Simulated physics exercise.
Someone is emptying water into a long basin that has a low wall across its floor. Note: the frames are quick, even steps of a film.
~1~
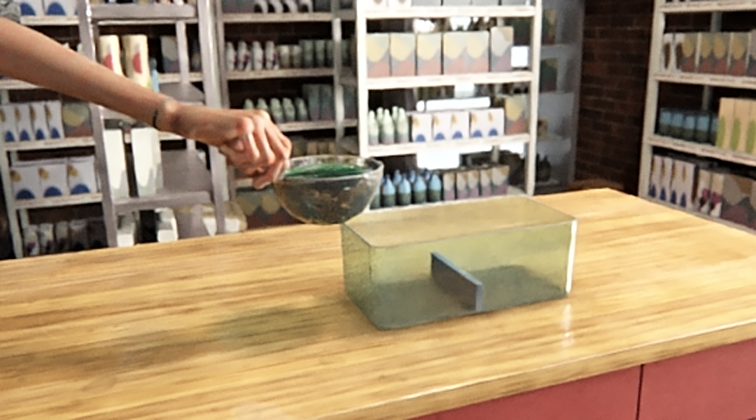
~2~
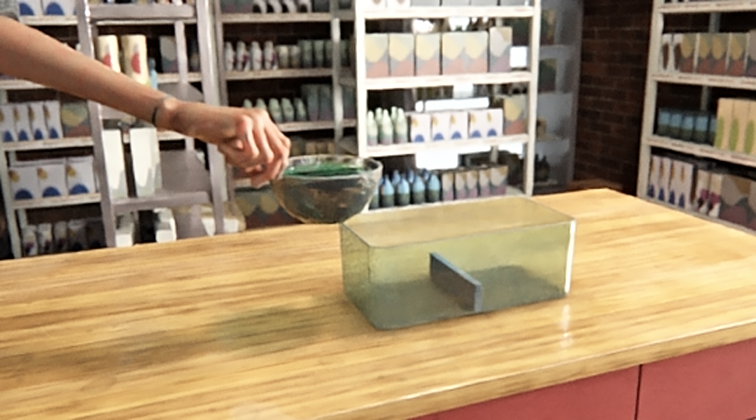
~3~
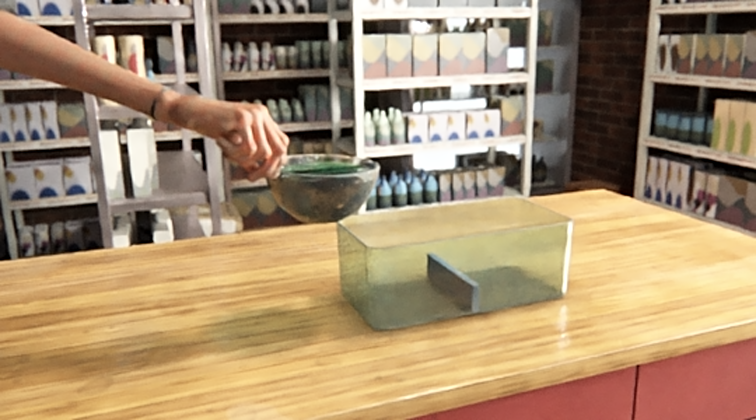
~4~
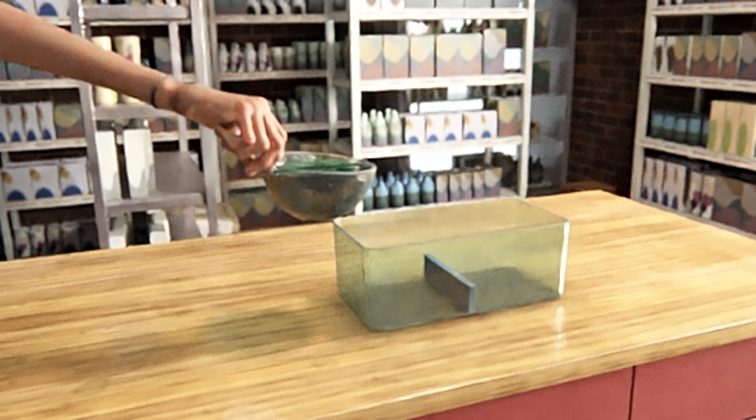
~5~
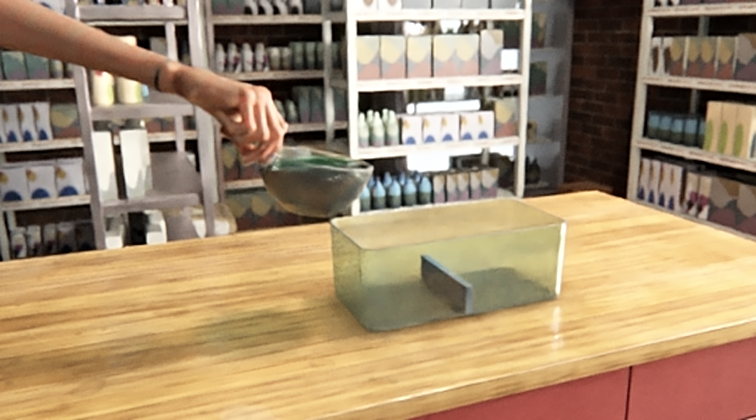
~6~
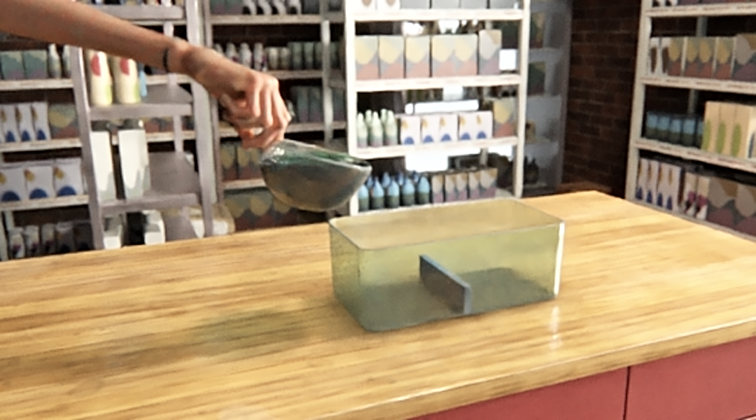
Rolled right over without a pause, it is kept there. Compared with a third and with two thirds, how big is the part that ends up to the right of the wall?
It is between the two.
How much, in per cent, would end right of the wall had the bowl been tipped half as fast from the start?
Roughly 15 percent.
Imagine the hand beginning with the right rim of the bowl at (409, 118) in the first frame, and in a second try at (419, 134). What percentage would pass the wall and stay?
The first gives 80 %, the second 85 %.
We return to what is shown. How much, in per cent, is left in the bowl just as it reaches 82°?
35 %.
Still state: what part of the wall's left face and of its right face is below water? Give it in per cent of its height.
On the left roughly 40, on the right roughly 30.
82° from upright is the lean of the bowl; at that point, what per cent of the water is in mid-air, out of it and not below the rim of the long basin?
Near 50 in a hundred.
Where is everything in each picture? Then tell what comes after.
The first frame shows tilt 0°; pouring edge (378, 163); surface from (272, 179) to (375, 169); the long basin's rim runs from (355, 233) to (549, 208); the wall's top is at (455, 268).
The second frame shows tilt 1°; pouring edge (377, 163); surface from (270, 179) to (374, 169).
The third frame shows tilt 3°; pouring edge (375, 164); surface from (268, 177) to (371, 168).
The fourth frame shows tilt 7°; pouring edge (371, 165); surface from (265, 174) to (368, 166).
The fifth frame shows tilt 12°; pouring edge (368, 166); surface from (263, 170) to (365, 162).
The sixth frame shows tilt 18°; pouring edge (366, 166); surface from (261, 163) to (365, 161); 2 per cent is over the edge.
A moment on, the bowl is tipped on its side and 37 per cent is still to pour, 15 is left of the wall and 0 right of it.
Next, the bowl is tipped right over and 0 per cent is still to pour, 47 is left of the wall and 47 right of it.
Then the bowl is tipped right over and 0 per cent is still to pour, 54 is left of the wall and 44 right of it.
Later the bowl is tipped right over and 0 per cent is still to pour, 54 is left of the wall and 44 right of it.
In the end 54 per cent lies left of the wall, 44 right of it and 2 outside.
